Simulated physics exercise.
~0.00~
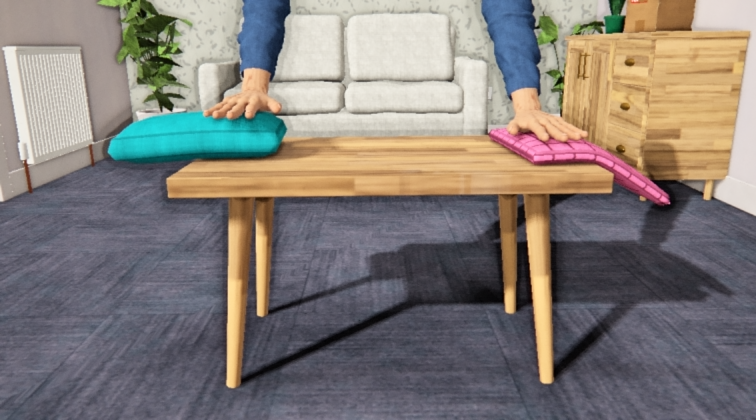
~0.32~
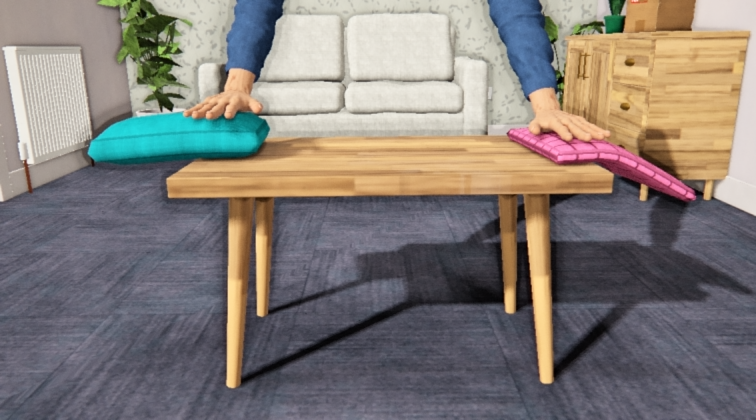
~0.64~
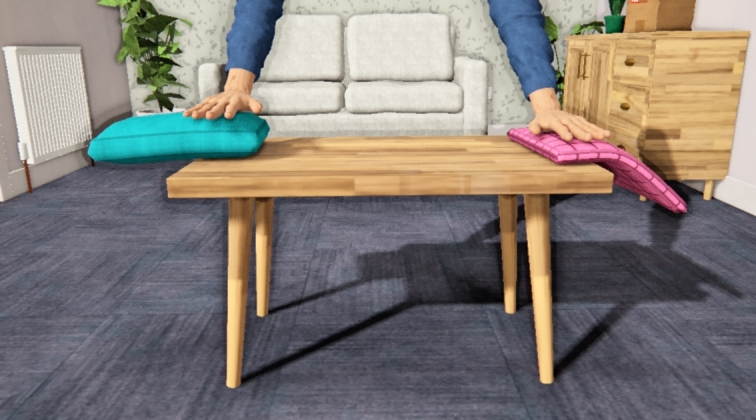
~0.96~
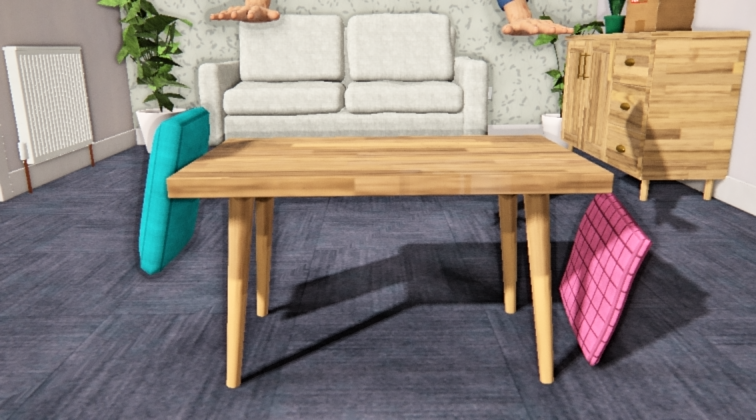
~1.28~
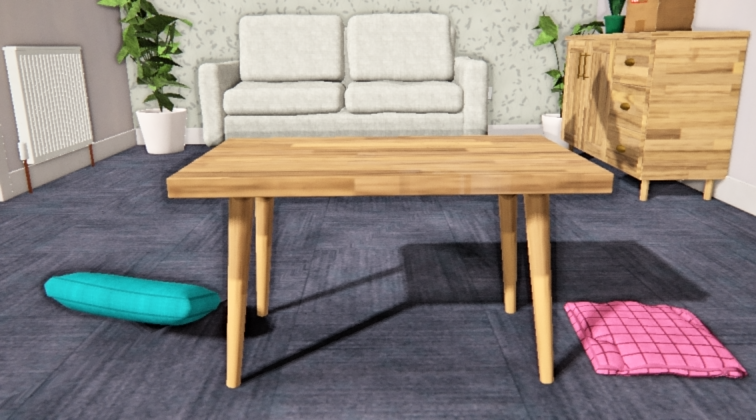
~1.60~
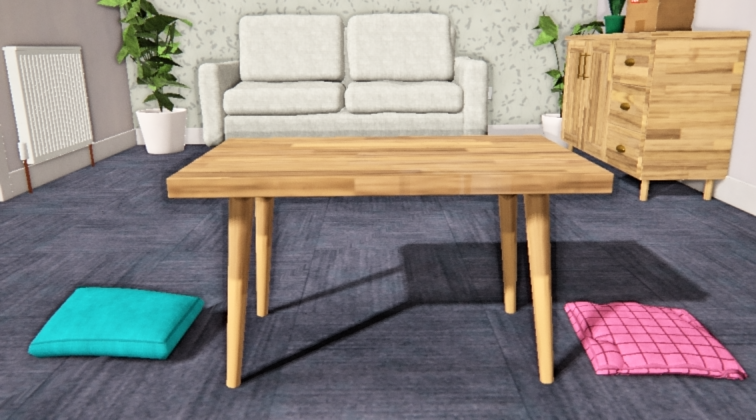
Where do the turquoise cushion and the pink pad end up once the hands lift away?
The turquoise cushion tips over the left end of the table and falls to the carpet, and the pink pad drops off the right end and also lies on the carpet.
